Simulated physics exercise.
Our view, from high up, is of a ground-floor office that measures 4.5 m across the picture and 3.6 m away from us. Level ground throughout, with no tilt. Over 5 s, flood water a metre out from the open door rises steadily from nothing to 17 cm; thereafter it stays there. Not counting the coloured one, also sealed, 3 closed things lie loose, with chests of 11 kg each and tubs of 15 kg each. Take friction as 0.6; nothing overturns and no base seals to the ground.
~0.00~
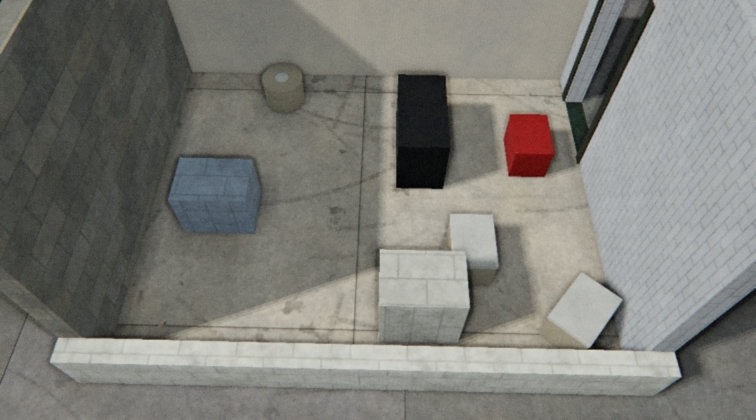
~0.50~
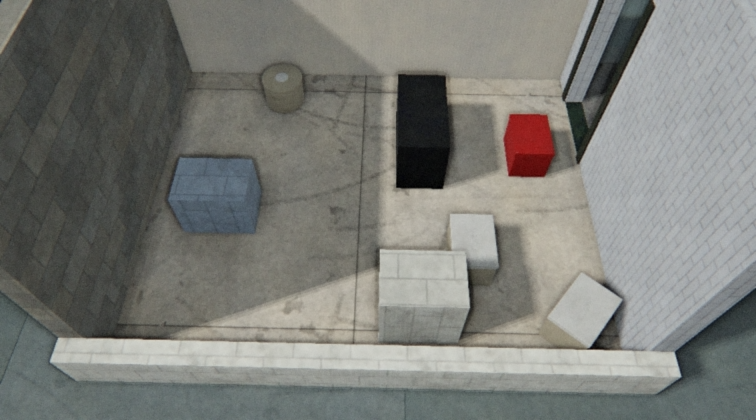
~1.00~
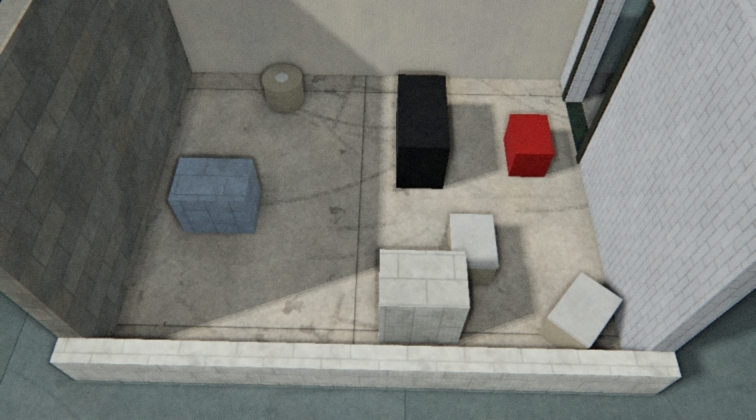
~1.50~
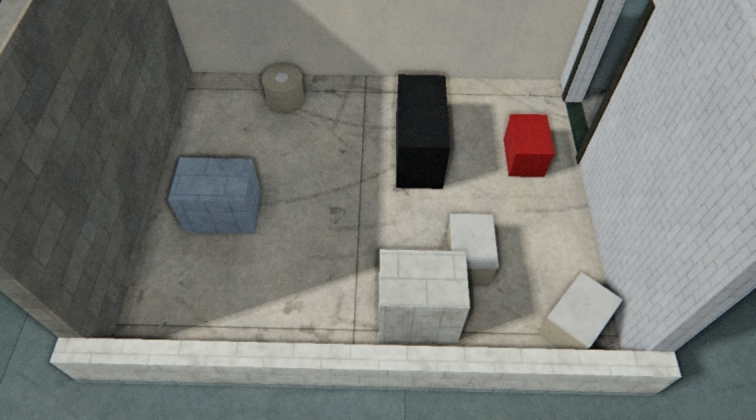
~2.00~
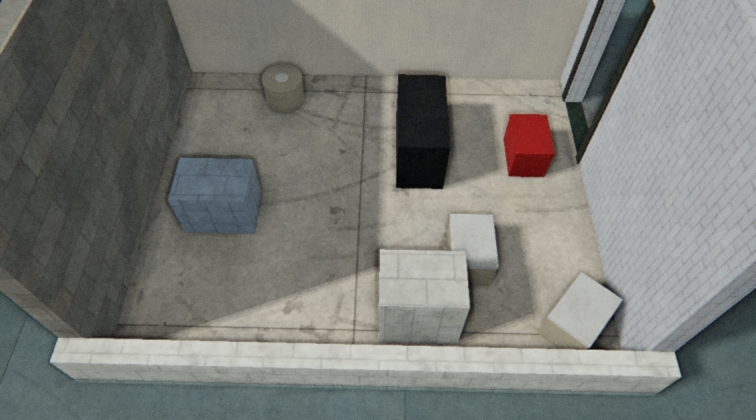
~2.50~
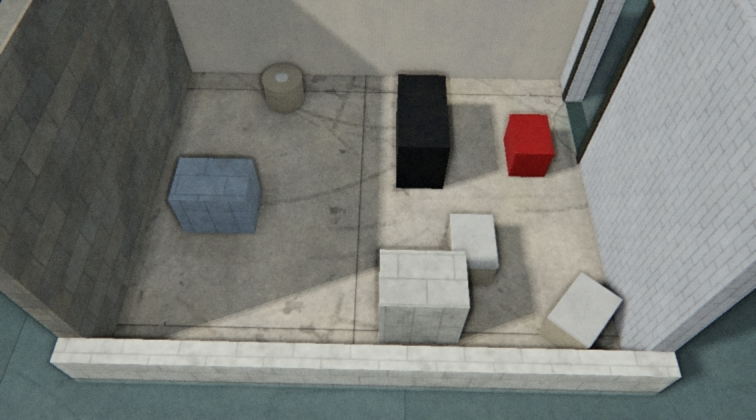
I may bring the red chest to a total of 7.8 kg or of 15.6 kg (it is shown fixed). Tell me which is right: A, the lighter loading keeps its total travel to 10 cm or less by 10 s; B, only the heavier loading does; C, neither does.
Pick: None of them.
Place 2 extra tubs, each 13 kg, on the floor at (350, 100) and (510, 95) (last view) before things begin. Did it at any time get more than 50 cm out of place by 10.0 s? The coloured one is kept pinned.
Result, in order - falls shy; exceeds it.
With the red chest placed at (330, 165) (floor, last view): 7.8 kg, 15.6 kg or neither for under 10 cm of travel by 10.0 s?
Here the lighter suffices.
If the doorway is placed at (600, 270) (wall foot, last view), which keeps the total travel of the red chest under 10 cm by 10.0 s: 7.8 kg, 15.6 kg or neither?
If so, even the lighter mass works.
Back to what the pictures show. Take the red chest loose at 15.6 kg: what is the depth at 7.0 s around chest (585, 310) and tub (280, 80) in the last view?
I'd put it at 3 cm and 4 cm respectively.
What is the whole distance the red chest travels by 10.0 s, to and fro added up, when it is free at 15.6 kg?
The total path comes to around 60 cm.
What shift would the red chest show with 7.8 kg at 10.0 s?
Shift: Roughly 100 cm.
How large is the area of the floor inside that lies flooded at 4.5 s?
The covered patch comes to about 2.5 m2.
After 3.5 s the red chest would be 0 cm from its start with 7.8 kg and 0 cm from its start with 15.6 kg; 2 cm of water round it then.
After 4.5 s the red chest would be 28 cm from its start with 7.8 kg and 0 cm from its start with 15.6 kg; 4 cm of water round it then.
After 7.0 s the red chest would be 98 cm from its start with 7.8 kg and 30 cm from its start with 15.6 kg; 4 cm of water round it then.
After 10.0 s the red chest would be 98 cm from its start with 7.8 kg and 60 cm from its start with 15.6 kg; 6 cm of water round it then.
